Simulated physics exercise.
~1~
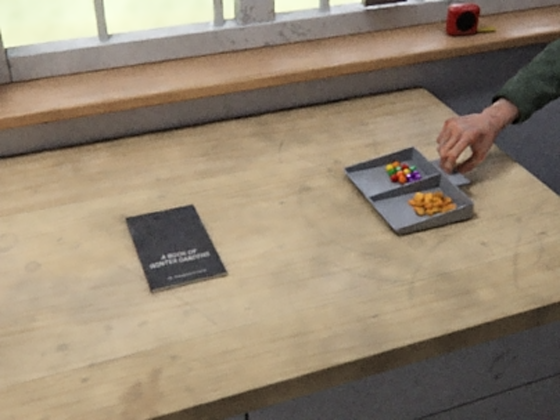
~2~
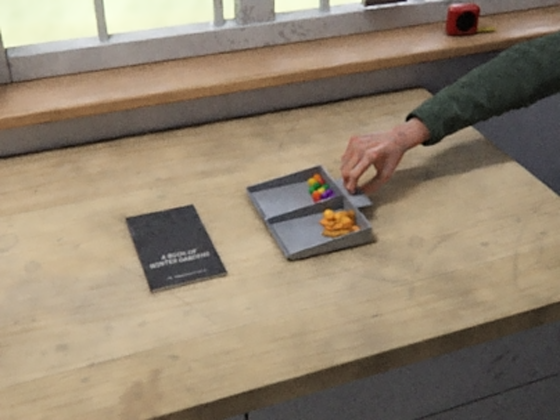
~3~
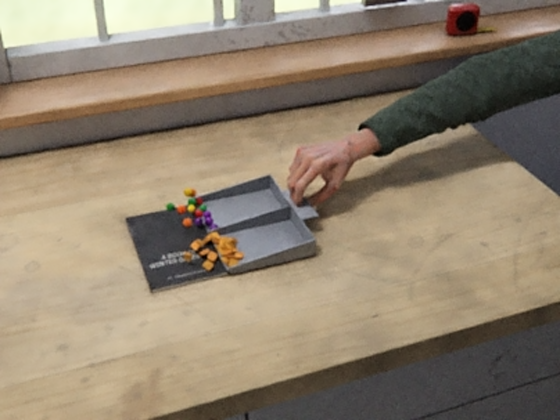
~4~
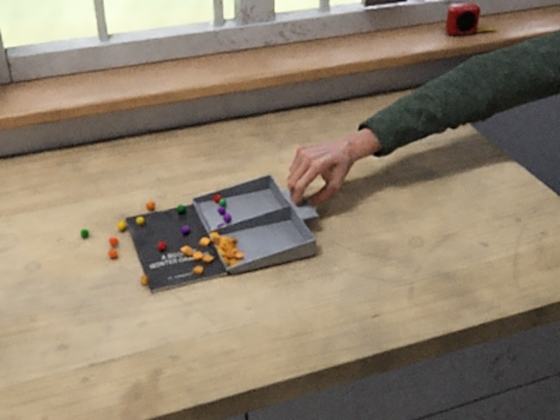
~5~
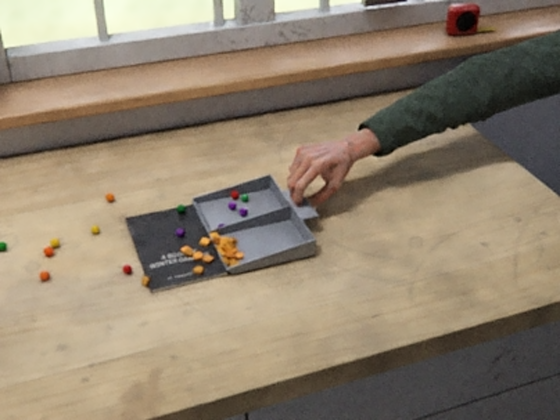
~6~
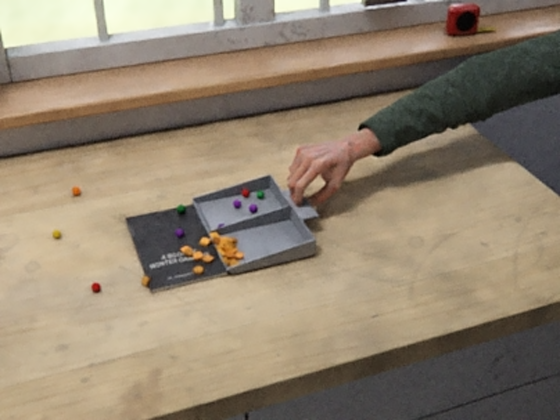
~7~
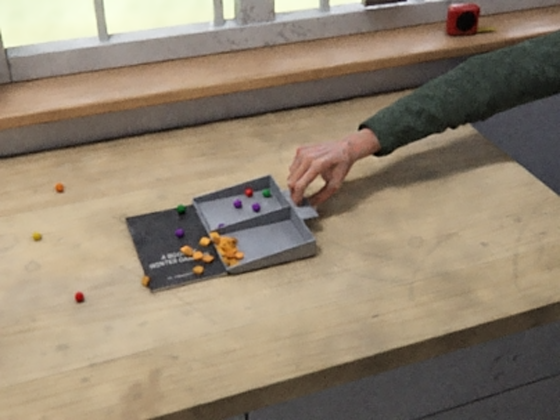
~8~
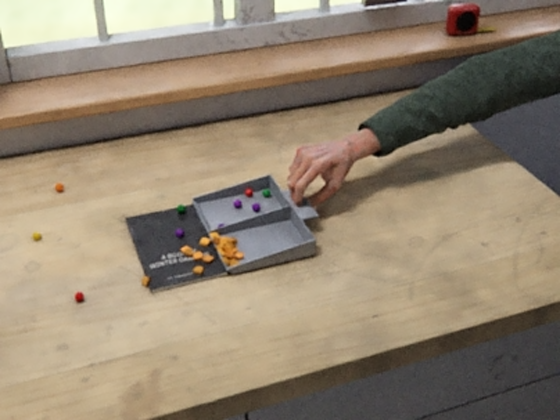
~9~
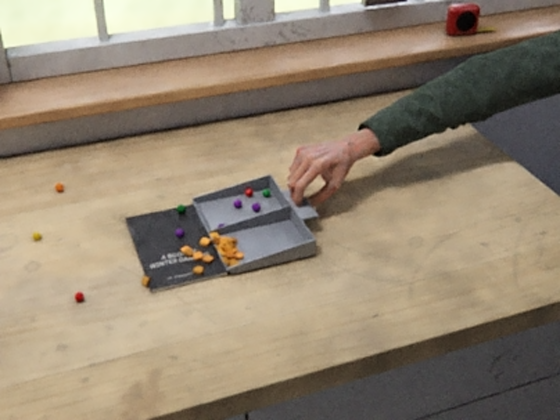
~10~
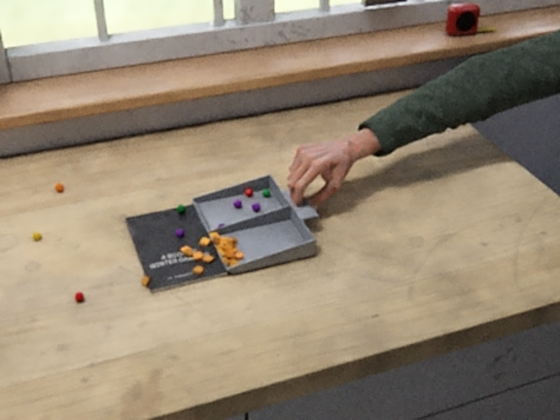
A hand slid a two-part gray tray left across a wooden counter until it stopped at a thin black book, and colorful round candies and orange pieces spilled over its front, some candies rolling well past the book before everything lay still.
